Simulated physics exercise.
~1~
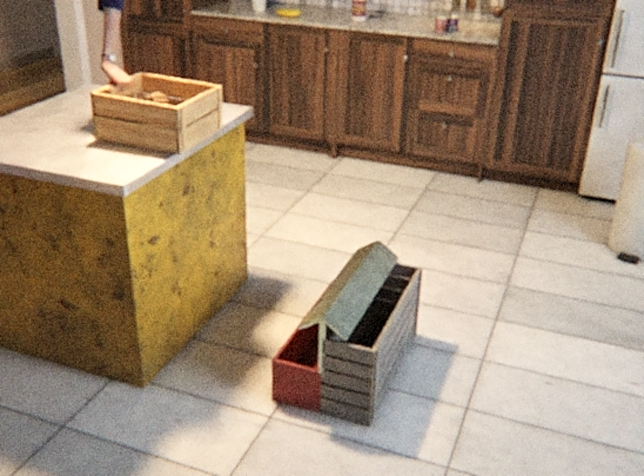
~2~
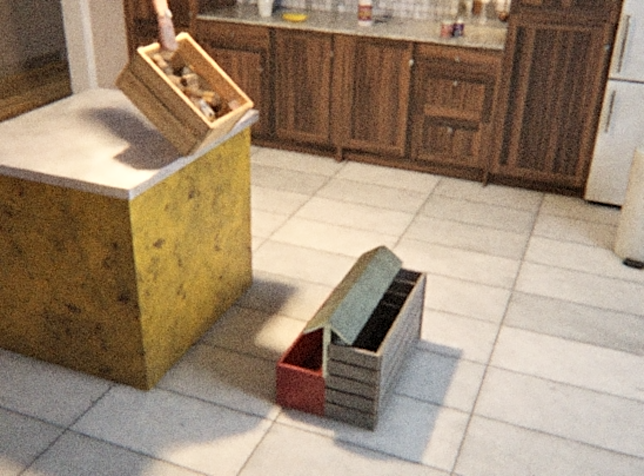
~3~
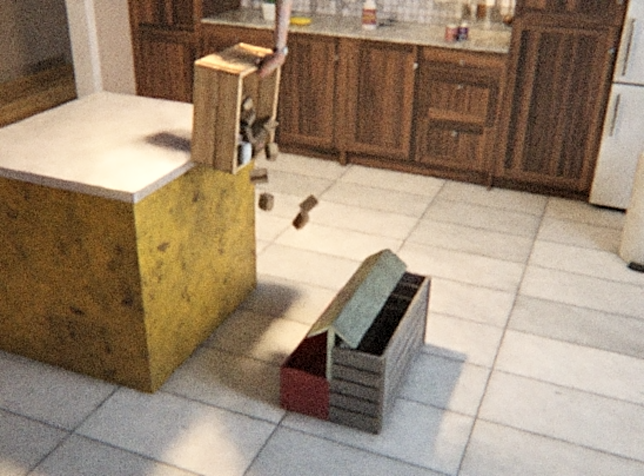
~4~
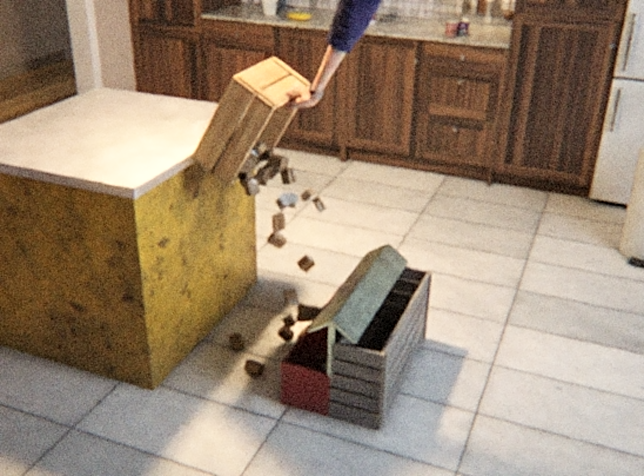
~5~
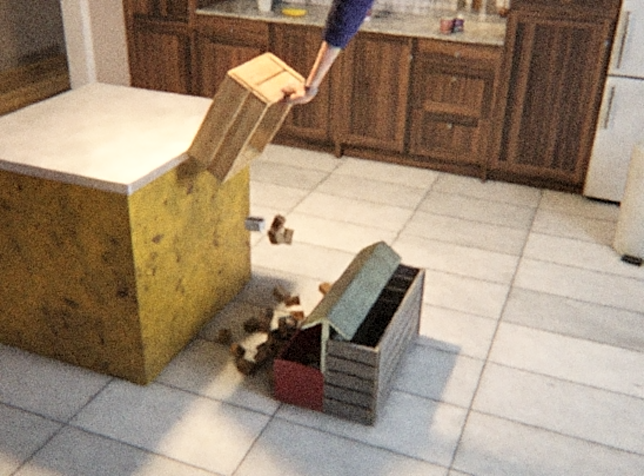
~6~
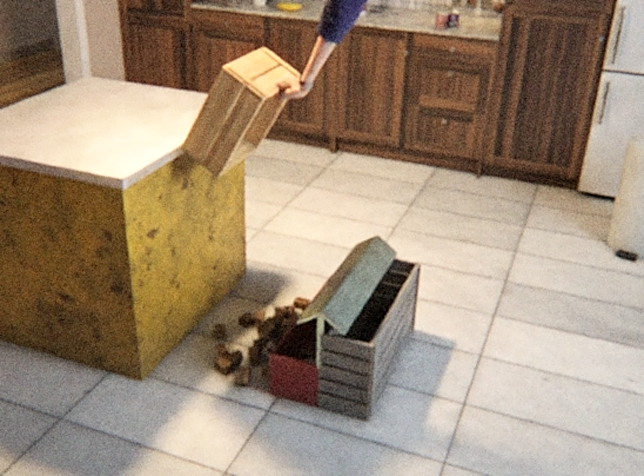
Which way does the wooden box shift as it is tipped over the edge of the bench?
The wooden box moves to the right, out over the edge of the bench.
